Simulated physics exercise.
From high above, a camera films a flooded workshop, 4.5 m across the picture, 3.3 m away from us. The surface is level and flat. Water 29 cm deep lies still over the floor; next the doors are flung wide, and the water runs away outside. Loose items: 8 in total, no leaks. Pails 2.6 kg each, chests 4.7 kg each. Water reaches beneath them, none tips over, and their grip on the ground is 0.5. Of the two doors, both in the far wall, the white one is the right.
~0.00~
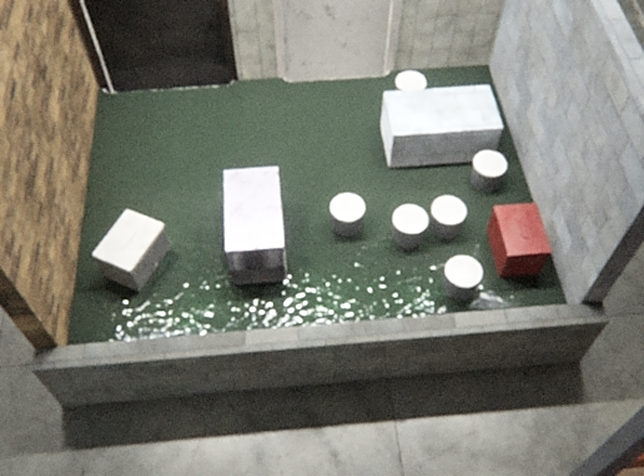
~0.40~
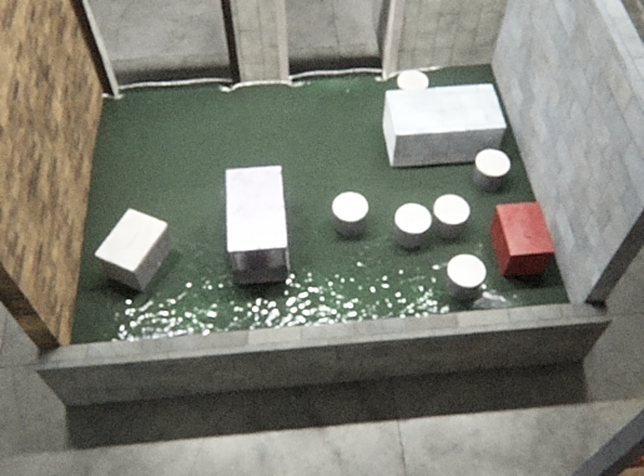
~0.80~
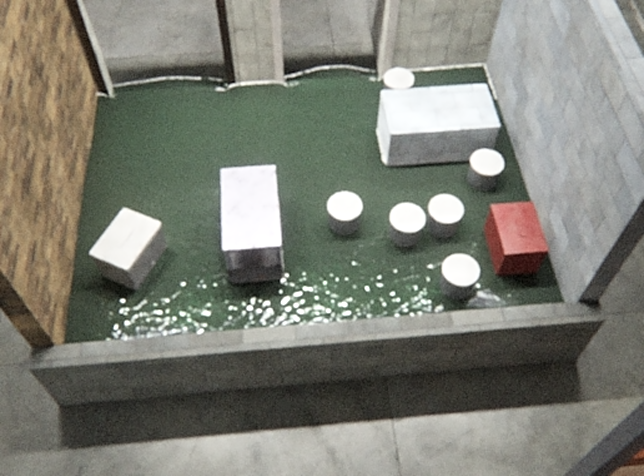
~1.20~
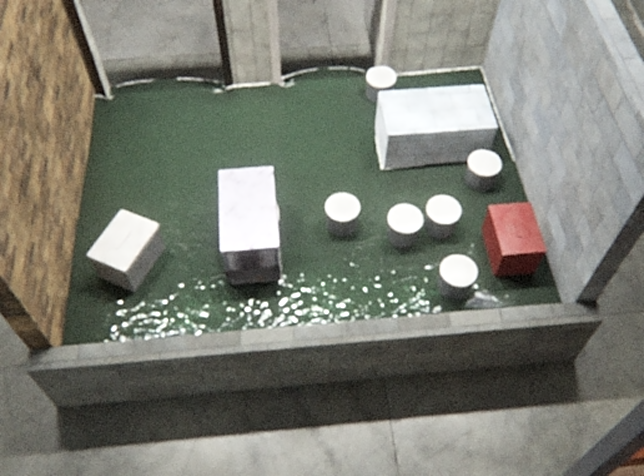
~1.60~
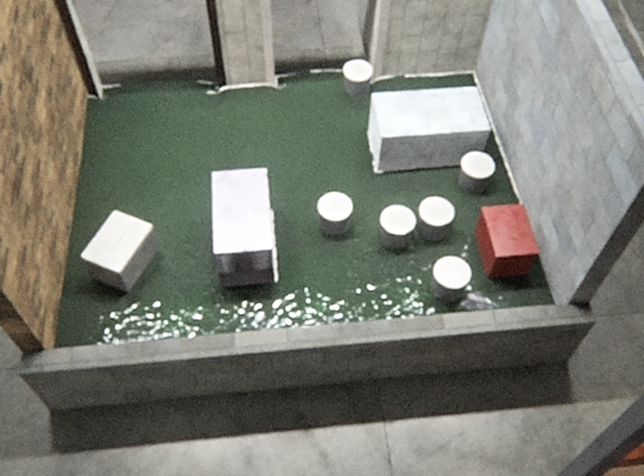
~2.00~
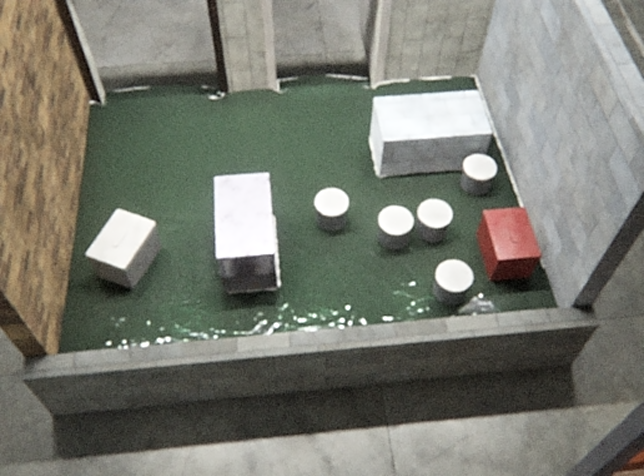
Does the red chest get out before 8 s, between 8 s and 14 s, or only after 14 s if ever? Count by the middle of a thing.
It is washed away after the span, if at all.
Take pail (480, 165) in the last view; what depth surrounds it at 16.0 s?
About 6 cm.
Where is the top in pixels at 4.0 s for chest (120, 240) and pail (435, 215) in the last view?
About (119, 166) for the first and (390, 193) for the second.
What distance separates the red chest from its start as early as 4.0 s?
About 20 cm out of place.
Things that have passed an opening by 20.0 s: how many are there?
I get 5 in all.
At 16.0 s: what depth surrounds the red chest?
6 cm or so.
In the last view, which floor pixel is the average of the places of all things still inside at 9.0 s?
It sits at about (412, 207).
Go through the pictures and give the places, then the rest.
The red chest at (523, 229), afloat; 29 cm deep round most things; 0 of 8 have shifted, in the first picture.
The red chest at (525, 228) floats; 29 cm deep round most things; 0 of 8 have shifted, in the second picture.
The red chest at (520, 227) floats; about 3730 L in view; 1 of 8 have shifted, in the third picture.
The red chest at (517, 228), afloat; about 3570 L in view; 1 of 8 have shifted, in the fourth picture.
The red chest at (510, 230) floats; 28 cm deep round most things; 2 of 8 have shifted, in the fifth picture.
The red chest at (512, 233), afloat; 26 cm deep round most things; 5 of 8 have shifted, in the sixth picture.
After 4.0 s the red chest is near (496, 220), 0.2 m from its start, afloat; 1 of 8 are out; 7 afloat.
After 9.0 s the red chest is near (480, 202), 0.5 m from its start, afloat; 4 of 8 are out; 4 afloat.
After 16.0 s the red chest is near (432, 189), 0.9 m from its start, afloat; 5 of 8 are out; 3 afloat.
After 20.0 s the red chest is near (391, 184), 1.3 m from its start, afloat; 5 of 8 are out; 3 afloat.
